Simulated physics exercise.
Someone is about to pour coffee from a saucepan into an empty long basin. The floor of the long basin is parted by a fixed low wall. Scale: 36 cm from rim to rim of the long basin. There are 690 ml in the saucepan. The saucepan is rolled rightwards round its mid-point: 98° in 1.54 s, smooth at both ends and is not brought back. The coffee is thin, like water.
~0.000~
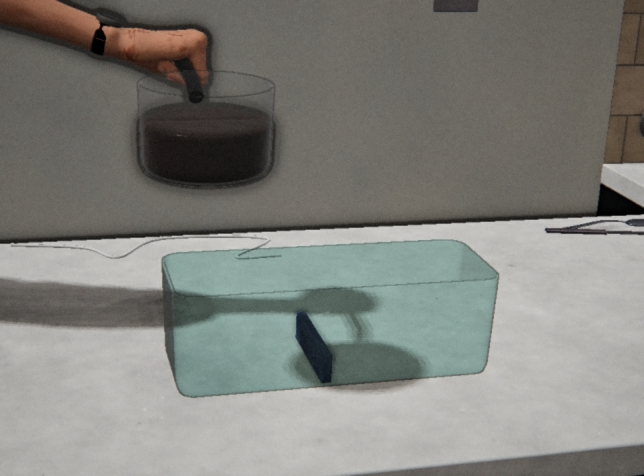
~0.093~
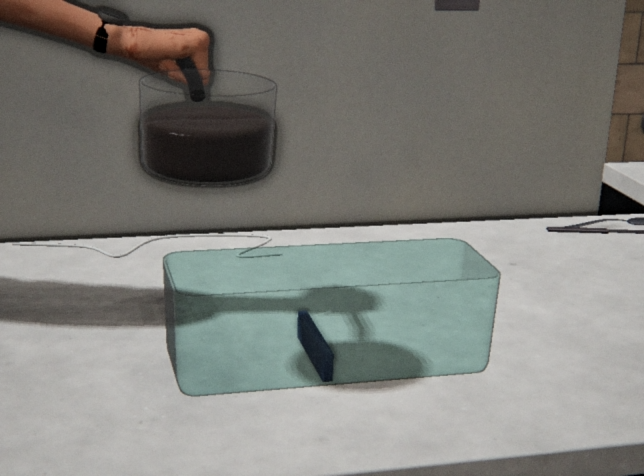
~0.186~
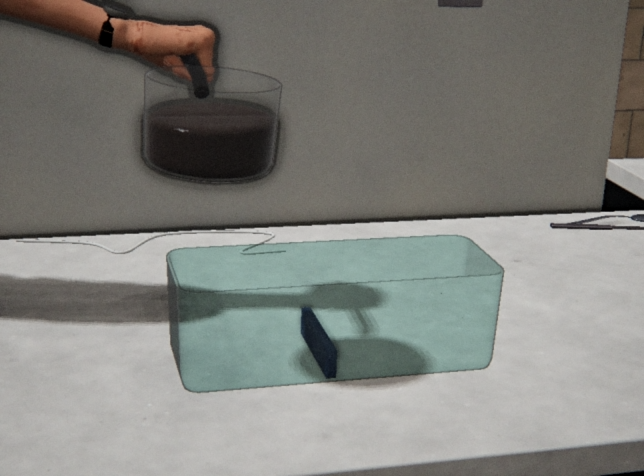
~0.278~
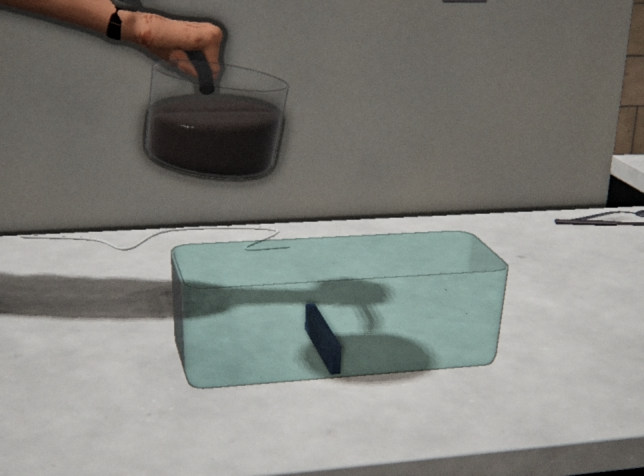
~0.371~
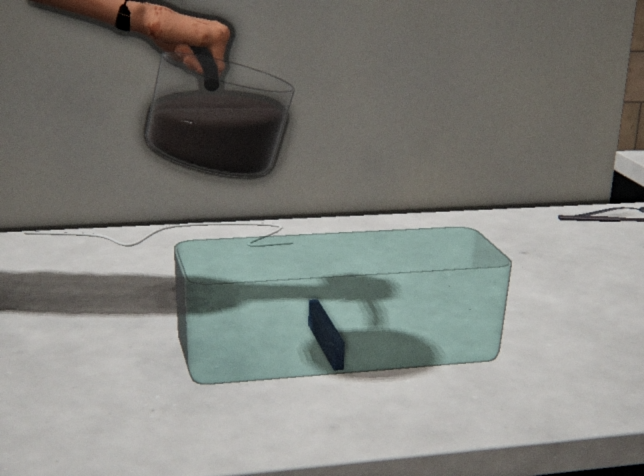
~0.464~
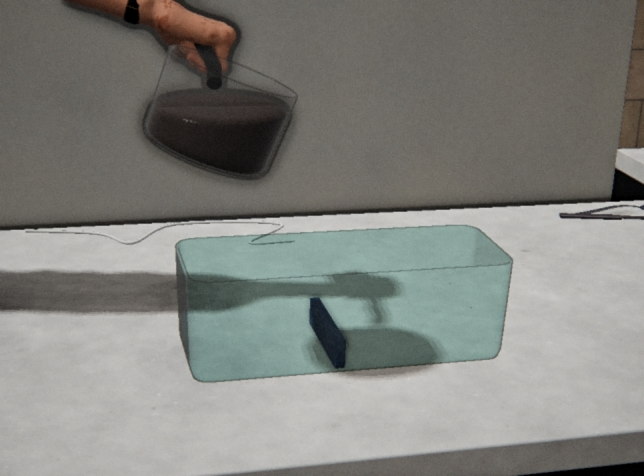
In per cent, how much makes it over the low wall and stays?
About 71 per cent.
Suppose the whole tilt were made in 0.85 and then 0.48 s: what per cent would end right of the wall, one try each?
In turn about 70 and 70 per cent.
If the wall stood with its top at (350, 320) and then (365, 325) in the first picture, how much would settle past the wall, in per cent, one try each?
In turn about 15 and 5 per cent.
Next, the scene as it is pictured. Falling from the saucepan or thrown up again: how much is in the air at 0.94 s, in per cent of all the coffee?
About 20 per cent.
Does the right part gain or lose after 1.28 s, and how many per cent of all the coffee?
The share moves up, by some 18 per cent.
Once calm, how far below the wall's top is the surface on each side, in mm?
Left about 24 mm, right about 14 mm.
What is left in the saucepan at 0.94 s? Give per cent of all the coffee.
About 76 per cent.
After 0.94 s the tilt is 65° and 76 per cent is still to pour, 2 is left of the wall and 2 right of it.
After 1.28 s the tilt is 91° and 24 per cent is still to pour, 6 is left of the wall and 53 right of it.
After 1.65 s the tilt is 98° and 3 per cent is still to pour, 18 is left of the wall and 74 right of it.
After 2.04 s the tilt is 98° and 0 per cent is still to pour, 27 is left of the wall and 71 right of it.
In the end 28 per cent lies left of the wall, 71 right of it and 1 outside.
